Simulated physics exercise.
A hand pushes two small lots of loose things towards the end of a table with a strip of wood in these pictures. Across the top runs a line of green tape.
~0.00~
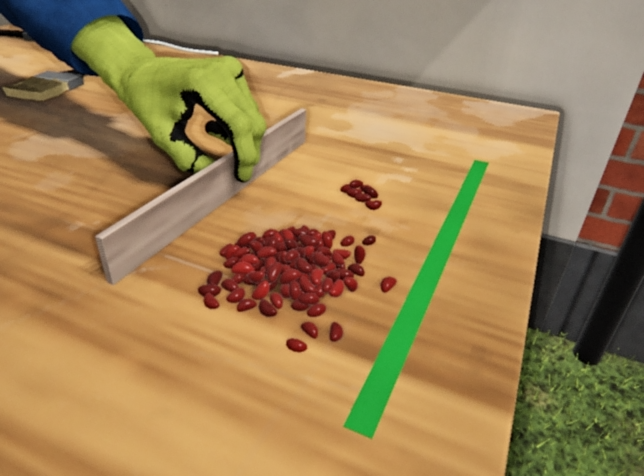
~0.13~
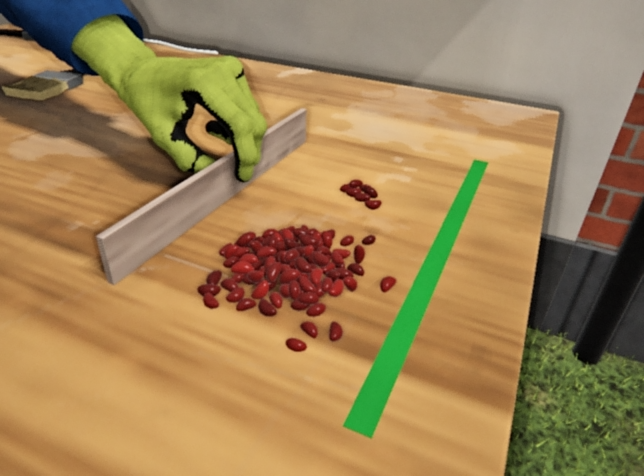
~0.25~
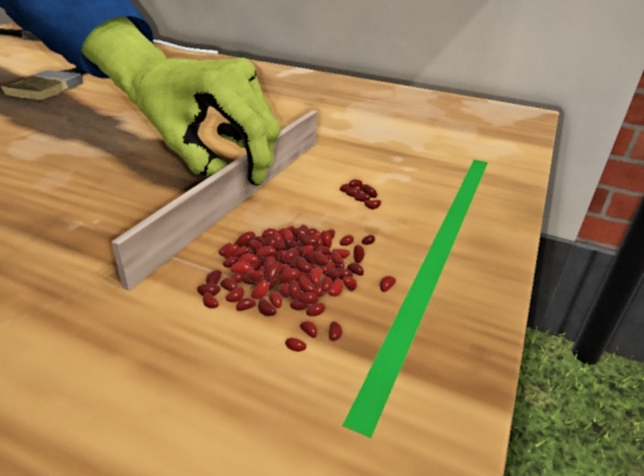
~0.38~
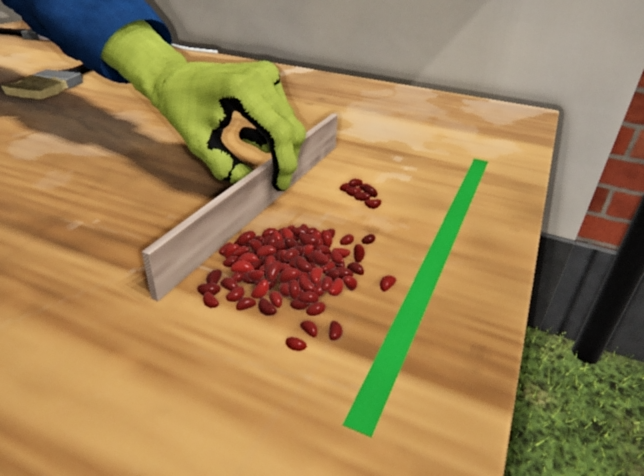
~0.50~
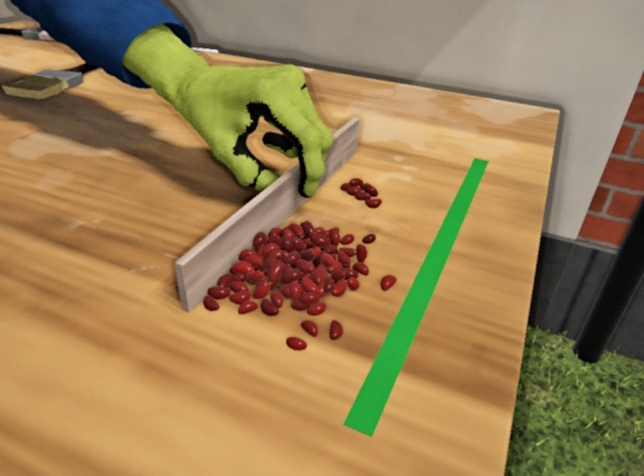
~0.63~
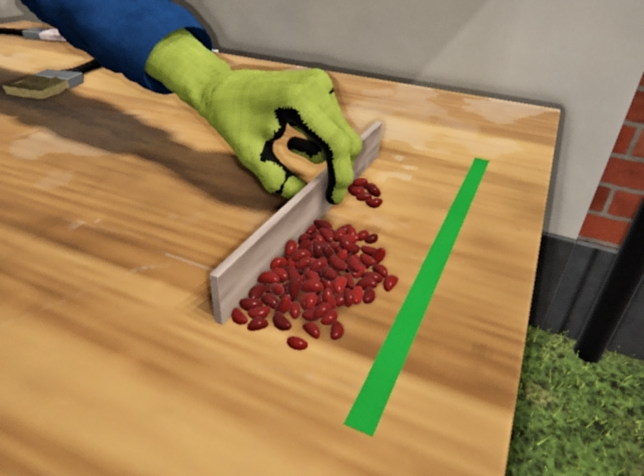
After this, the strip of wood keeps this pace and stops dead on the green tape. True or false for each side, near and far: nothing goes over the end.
Nearer portion: False, some goes over; farther portion: True, none goes over.
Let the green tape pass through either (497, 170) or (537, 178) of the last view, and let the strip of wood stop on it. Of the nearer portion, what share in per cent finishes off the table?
Lab note - share off: About 40% and about 90%.
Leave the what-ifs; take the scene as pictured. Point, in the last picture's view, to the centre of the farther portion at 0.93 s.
(415, 204), roughly.
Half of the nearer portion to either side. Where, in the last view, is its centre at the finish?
It ends up centred around (470, 321) in the final picture.
By 0.93 s, strip of wood still moving, near (393, 195); nearer portion all on the table, its front near (469, 306); farther portion all on the table, its front near (430, 204).
By 1.25 s, strip of wood stopped at the green tape; nearer portion about a tenth over the edge; farther portion all on the table, its front near (496, 222).
By 1.53 s, strip of wood stopped at the green tape; nearer portion about a tenth over the edge; farther portion all on the table, its front near (496, 223).
When it is over (1.8 s), strip of wood stopped at the green tape; nearer portion about a tenth over the edge; farther portion all on the table, its front near (496, 223).
